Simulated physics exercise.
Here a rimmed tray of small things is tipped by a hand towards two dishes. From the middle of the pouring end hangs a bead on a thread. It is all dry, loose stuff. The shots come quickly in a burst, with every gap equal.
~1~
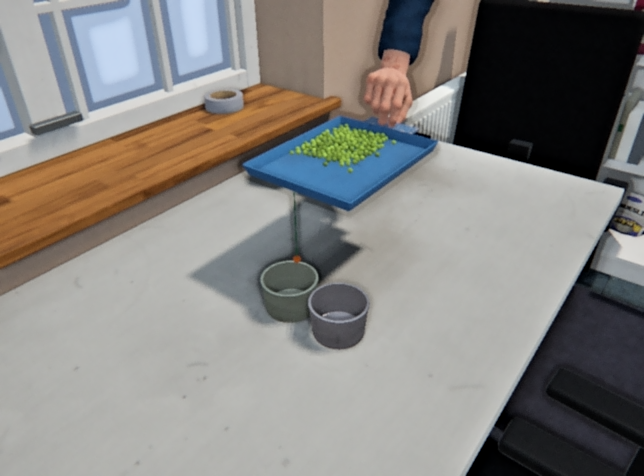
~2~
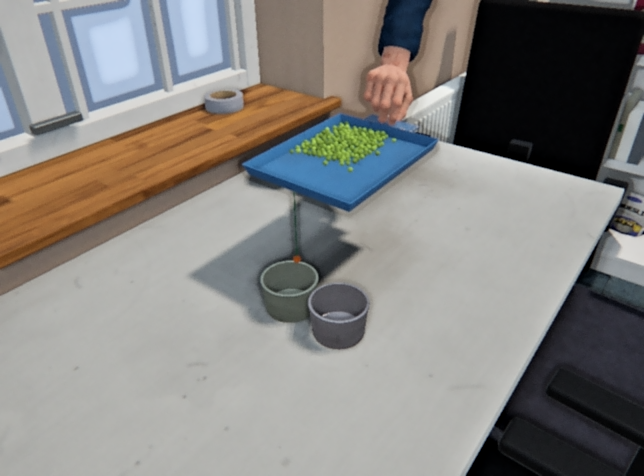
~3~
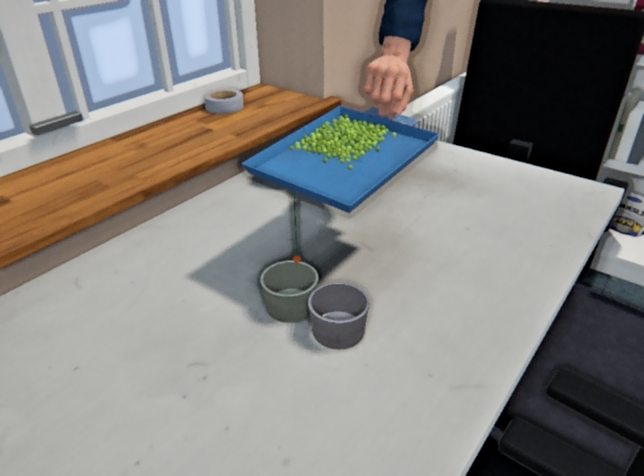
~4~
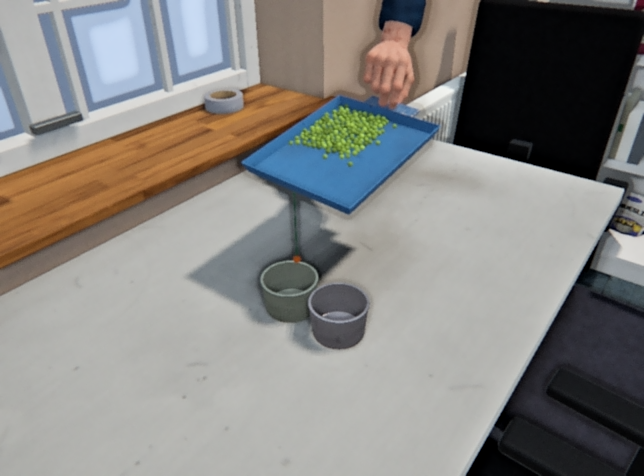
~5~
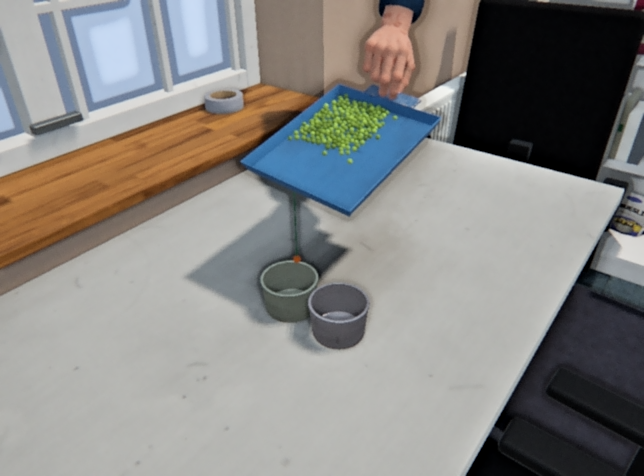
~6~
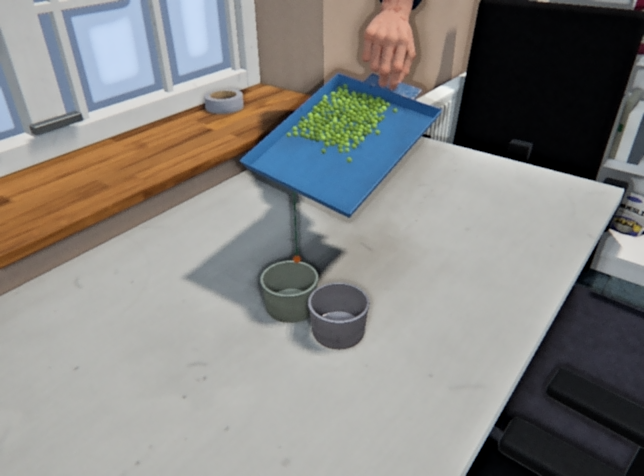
The clip opens on a hand holding a blue rimmed tray of small green peas level above two small round dishes on a pale tabletop, a bead hanging on a thread beneath it. The hand then gradually raises the far end, tilting the tray's near edge slightly lower at its right corner.
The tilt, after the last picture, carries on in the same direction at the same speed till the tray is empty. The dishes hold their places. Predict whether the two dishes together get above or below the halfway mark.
Above.
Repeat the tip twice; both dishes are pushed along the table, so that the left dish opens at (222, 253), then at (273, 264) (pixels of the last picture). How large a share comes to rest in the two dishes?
0 and 40 %.
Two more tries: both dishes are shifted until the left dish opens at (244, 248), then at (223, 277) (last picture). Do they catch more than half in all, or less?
First place: Short of half; second place: Short of half.
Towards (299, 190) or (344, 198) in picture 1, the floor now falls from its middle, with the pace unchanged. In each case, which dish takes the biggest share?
Leftward dish for the first, Rightward dish for the second.
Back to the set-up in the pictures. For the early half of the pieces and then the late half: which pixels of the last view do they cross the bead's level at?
First close to (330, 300), next close to (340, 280).
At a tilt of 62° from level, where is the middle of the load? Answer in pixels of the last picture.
The middle of the load sits near (331, 219).
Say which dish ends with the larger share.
Fuller side: Right of the pair.
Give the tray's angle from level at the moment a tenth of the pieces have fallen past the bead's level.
Angle: Close to 60°.
Soon, tray tipped steeply; about half on the tray; a small part in the right dish; a stray few in the left dish; a small part outside both; about a quarter in the air.
A while on, tray tipped right over; a small part on the tray; about half in the right dish; a small part in the left dish; about a quarter outside both; about a quarter in the air.
Towards the end, tray tipped past a quarter turn; about two thirds in the right dish; a small part in the left dish; about a quarter outside both; a stray few in the air.
Finally, tray tipped past a quarter turn; about two thirds in the right dish; a small part in the left dish; about a quarter outside both; a stray few in the air.
